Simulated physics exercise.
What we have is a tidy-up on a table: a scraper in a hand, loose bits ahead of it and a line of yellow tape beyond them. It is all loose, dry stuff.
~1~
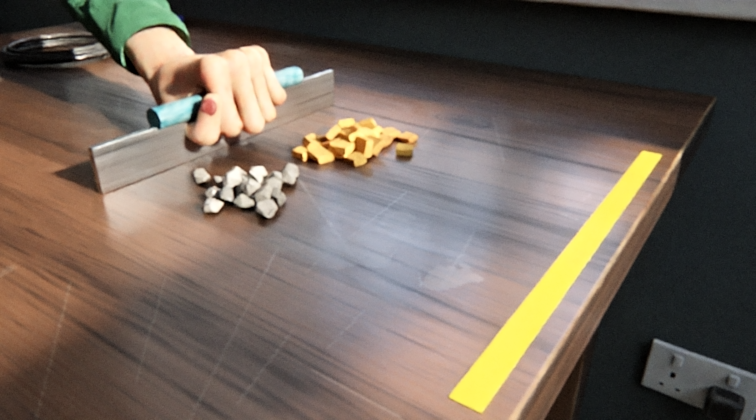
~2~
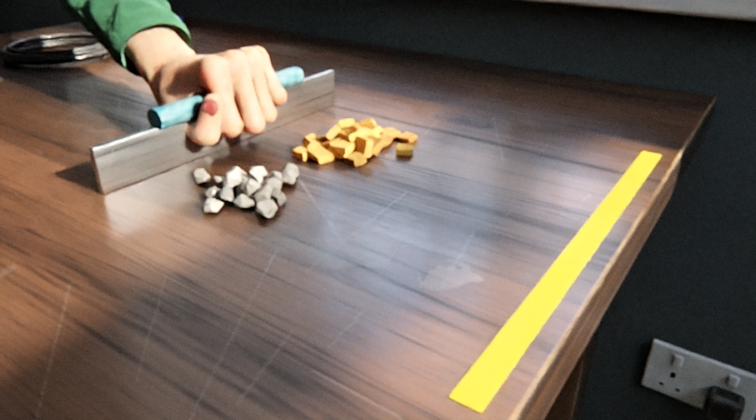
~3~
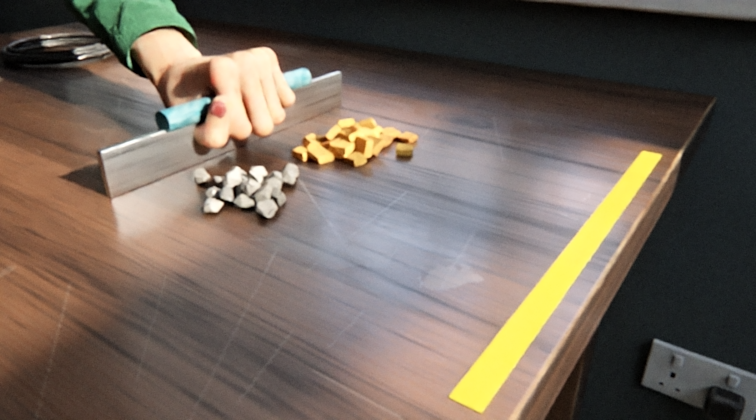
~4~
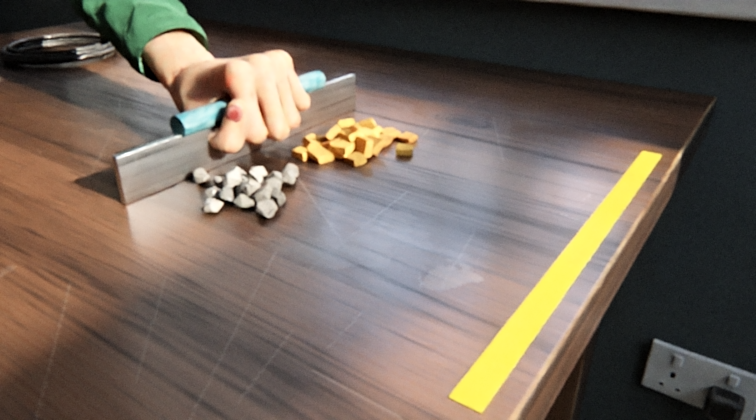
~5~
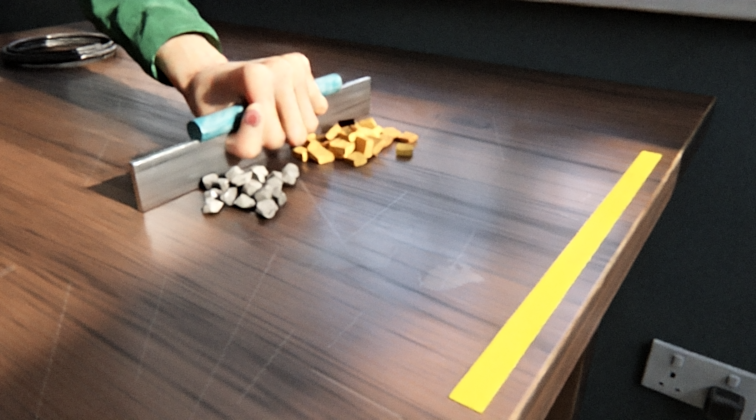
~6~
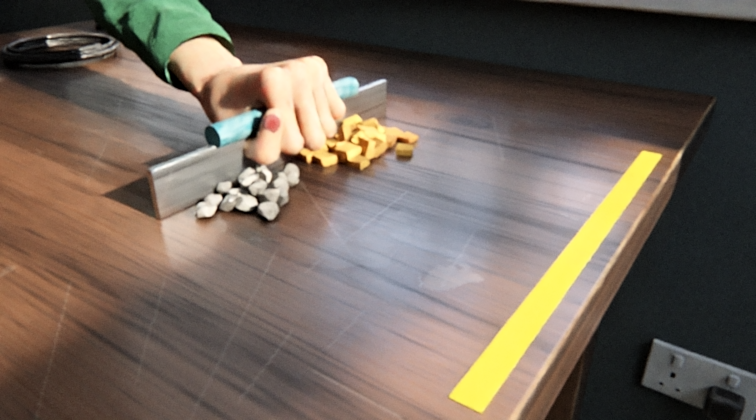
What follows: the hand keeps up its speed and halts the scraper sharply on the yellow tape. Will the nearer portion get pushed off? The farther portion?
In the end the nearer portion tumbles over the end, in part at least, and the farther portion tumbles over the end, in part at least.
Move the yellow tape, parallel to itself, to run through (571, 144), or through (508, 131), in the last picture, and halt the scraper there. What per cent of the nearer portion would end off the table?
Near 0 % and 0 %.
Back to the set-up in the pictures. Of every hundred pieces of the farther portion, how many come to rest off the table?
Near 100 %.
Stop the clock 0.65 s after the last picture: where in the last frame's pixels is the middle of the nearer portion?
Roughly at (386, 240).
Then, 0.65 s later than the last frame, scraper still moving, near (430, 150); nearer portion all on the table, its front near (387, 264); farther portion all on the table, its front near (536, 183).
Then, 1.33 s later than the last frame, scraper stopped at the yellow tape; nearer portion roughly half over the edge; farther portion roughly two thirds over the edge.
Then, 1.61 s later than the last frame, scraper stopped at the yellow tape; nearer portion the larger part over the edge; farther portion every one over the edge.
When it is over, scraper stopped at the yellow tape; nearer portion the larger part over the edge; farther portion every one over the edge.
